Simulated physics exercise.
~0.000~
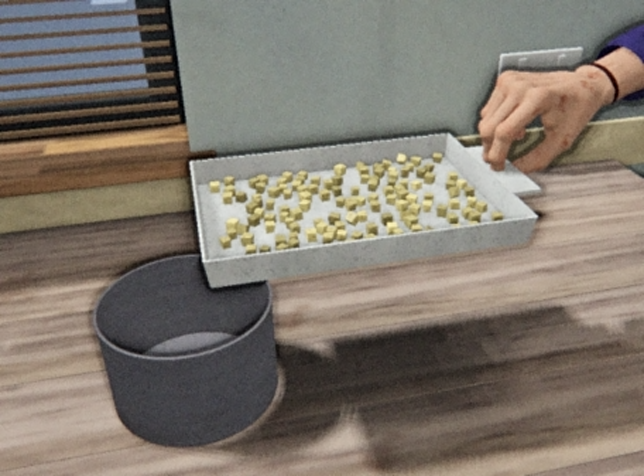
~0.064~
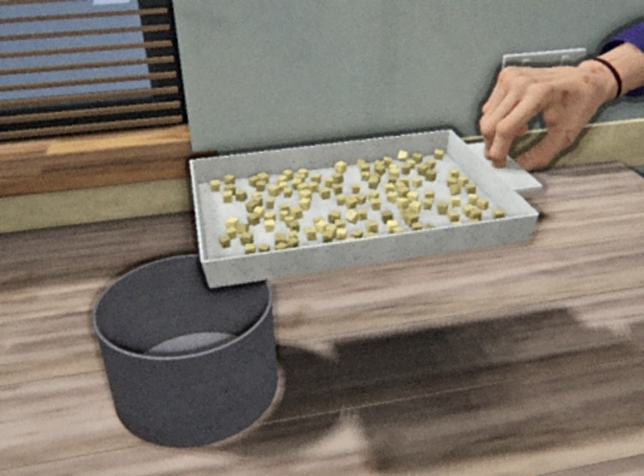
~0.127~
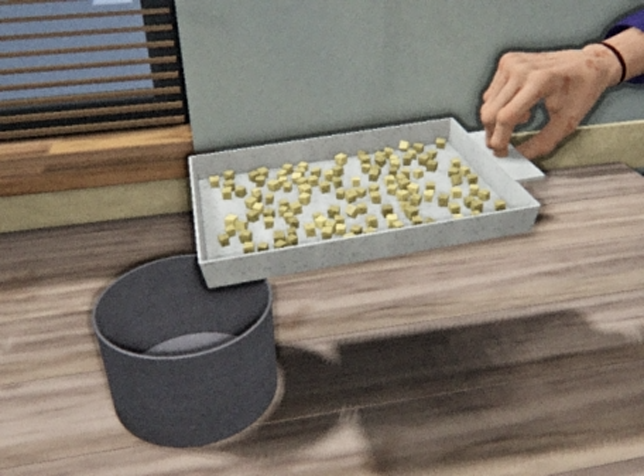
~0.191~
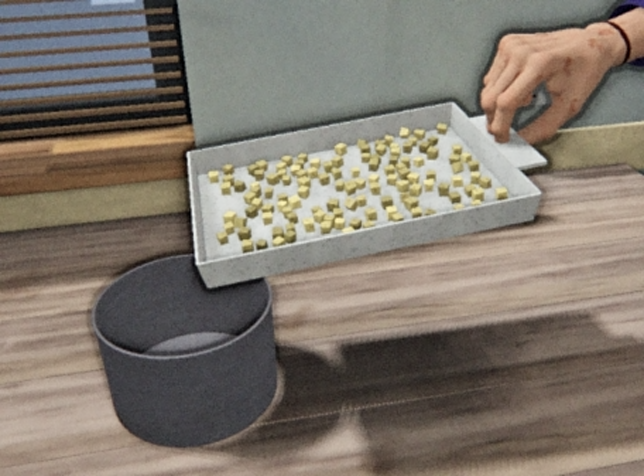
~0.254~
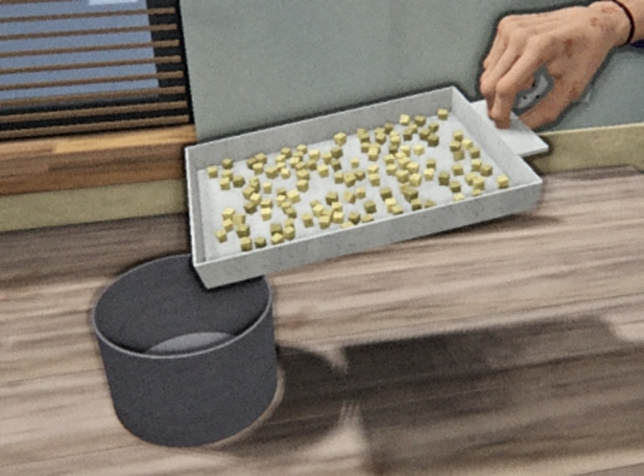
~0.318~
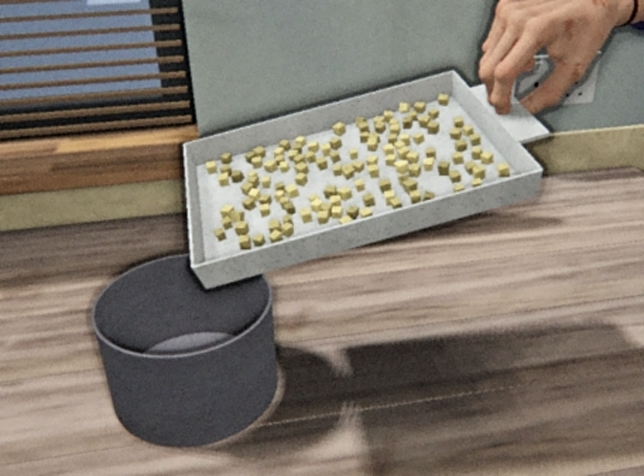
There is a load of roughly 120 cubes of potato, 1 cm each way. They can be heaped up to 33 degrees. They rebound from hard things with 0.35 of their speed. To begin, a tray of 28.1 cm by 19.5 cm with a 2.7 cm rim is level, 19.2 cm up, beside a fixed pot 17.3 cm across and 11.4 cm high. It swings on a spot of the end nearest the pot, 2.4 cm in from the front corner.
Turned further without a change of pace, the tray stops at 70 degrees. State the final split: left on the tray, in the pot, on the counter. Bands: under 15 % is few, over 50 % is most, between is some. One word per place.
Left on the tray: Most, pot: Few, counter: Some.
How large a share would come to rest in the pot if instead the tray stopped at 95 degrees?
It would land at about 5 percent.
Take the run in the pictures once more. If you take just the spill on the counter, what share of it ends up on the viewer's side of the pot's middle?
100 %.
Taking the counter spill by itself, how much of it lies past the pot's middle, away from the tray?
Share past the middle: Roughly 90 percent.
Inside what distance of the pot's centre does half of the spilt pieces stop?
Some 24 cm, give or take.
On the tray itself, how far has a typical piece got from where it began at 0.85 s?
Roughly 4 cm.
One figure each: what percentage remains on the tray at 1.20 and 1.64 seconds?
In turn: 90, 75.
Then, at 0.85 s, tilt 40 degrees; the tray holds 100 %, the pot 0 %.
After 1.20 s, tilt 58 degrees; the tray holds 90 %, the pot 0 %.
Then, at 1.64 s, tilt 70 degrees; the tray holds 75 %, the pot 0 %.
In the end, at 2.7 s, tray 75 %, pot 0 %, counter 25 %.
